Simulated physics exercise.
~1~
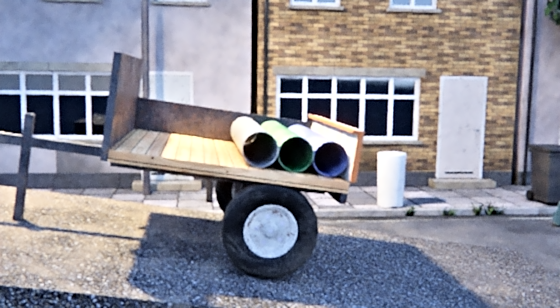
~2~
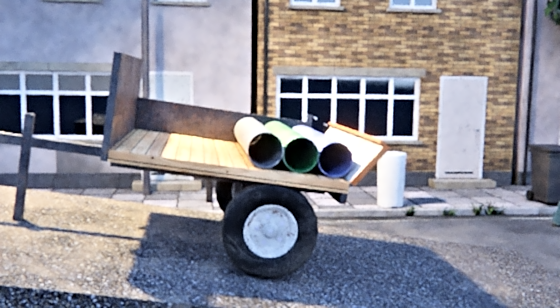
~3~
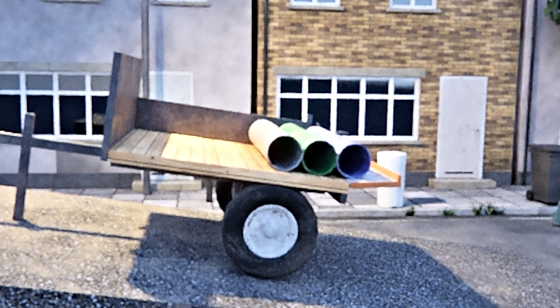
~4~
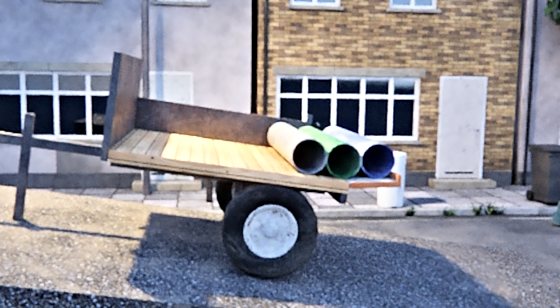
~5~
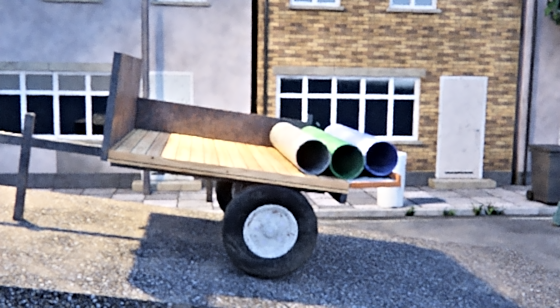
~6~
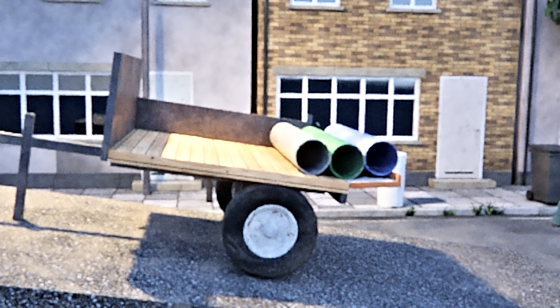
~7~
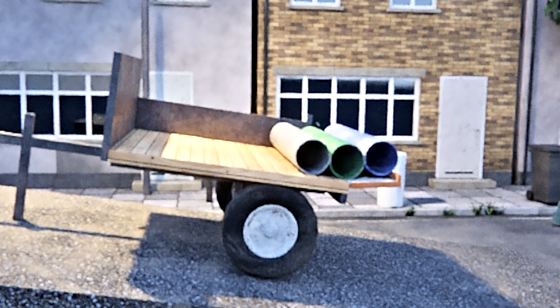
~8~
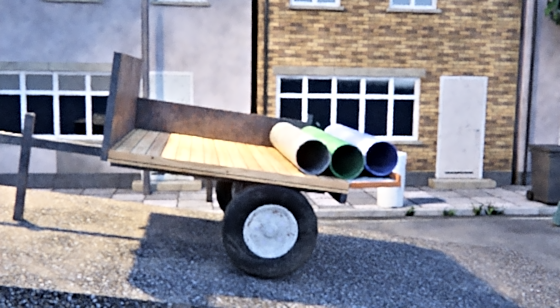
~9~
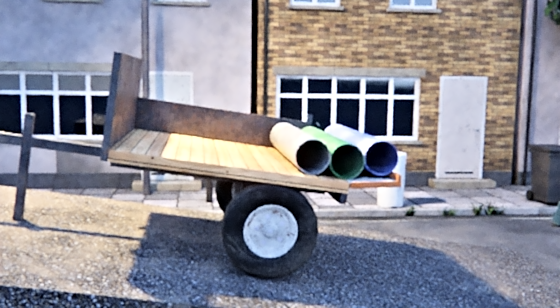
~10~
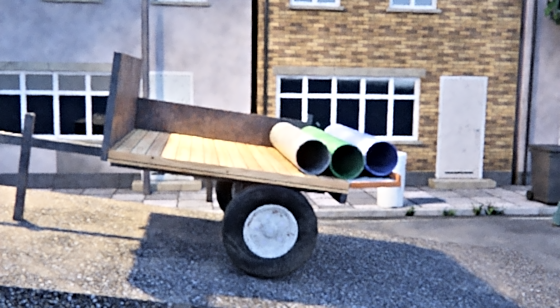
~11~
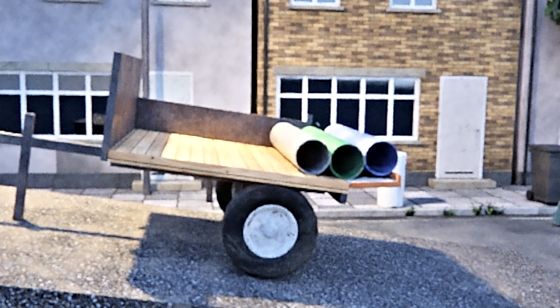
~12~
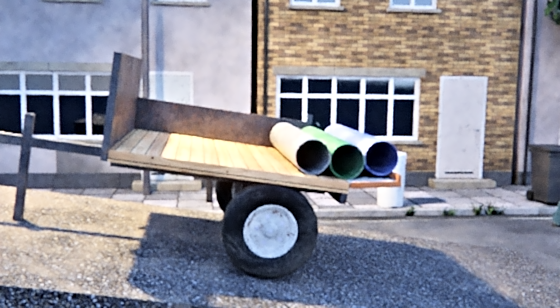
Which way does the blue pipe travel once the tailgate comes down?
The blue pipe rolls to the right, out onto the lowered tailgate.
